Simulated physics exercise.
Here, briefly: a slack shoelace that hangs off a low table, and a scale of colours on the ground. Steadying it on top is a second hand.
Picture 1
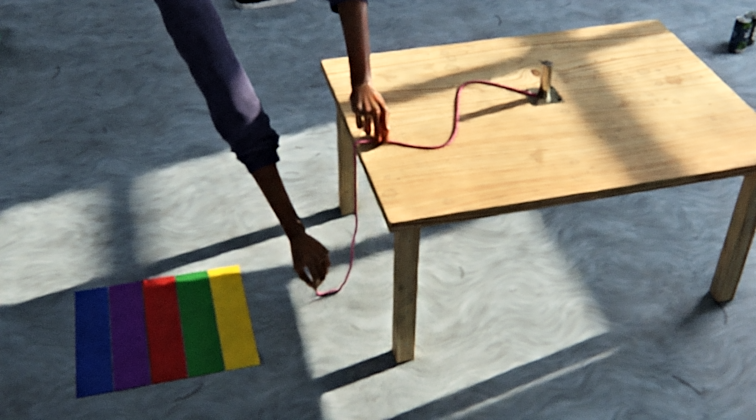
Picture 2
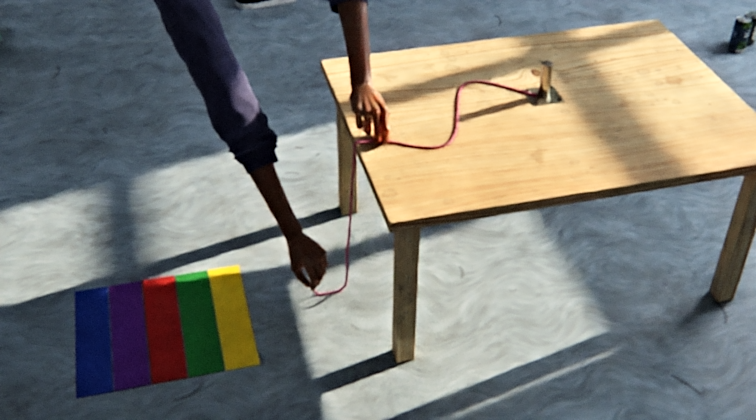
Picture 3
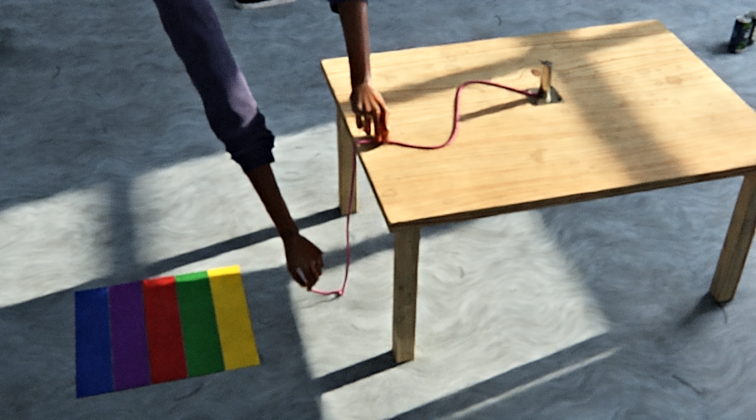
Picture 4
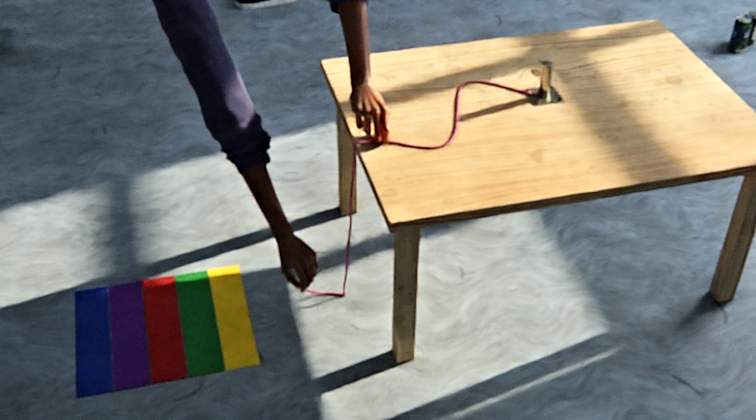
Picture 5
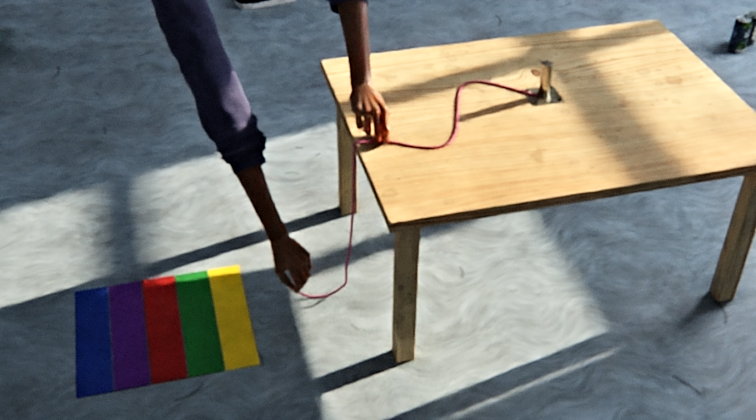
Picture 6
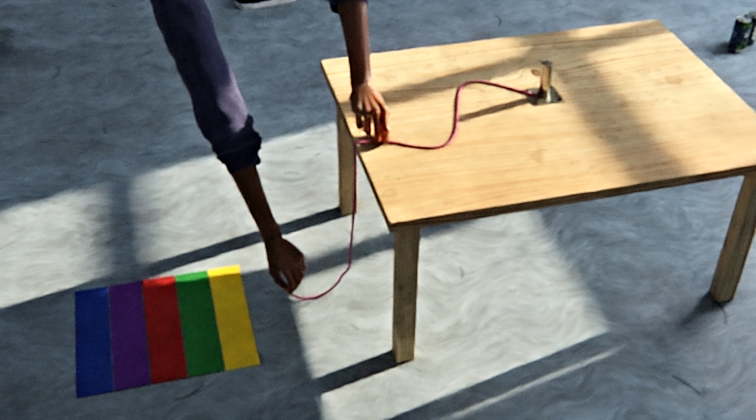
A hand drawing the loose end of a red cord slowly left toward colored stripes, another hand resting on the wooden table.
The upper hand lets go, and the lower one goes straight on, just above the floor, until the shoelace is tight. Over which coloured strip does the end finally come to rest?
Over the blue strip.
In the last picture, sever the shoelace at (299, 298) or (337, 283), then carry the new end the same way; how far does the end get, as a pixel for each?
The first cut gives (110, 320) and the second gives (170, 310).
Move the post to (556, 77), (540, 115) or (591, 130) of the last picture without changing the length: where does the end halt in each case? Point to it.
Places per try: (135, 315); (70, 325); (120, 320).
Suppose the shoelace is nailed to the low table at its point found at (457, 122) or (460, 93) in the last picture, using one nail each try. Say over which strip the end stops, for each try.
Strip colours by try: Red / purple.
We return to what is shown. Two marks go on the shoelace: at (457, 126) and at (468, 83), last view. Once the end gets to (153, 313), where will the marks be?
Approx. (389, 124); approx. (468, 108).
Soon after, end near (153, 313); over red.
Then, end near (114, 320); over purple.
At full stretch, end near (90, 324); over blue. Over blue.
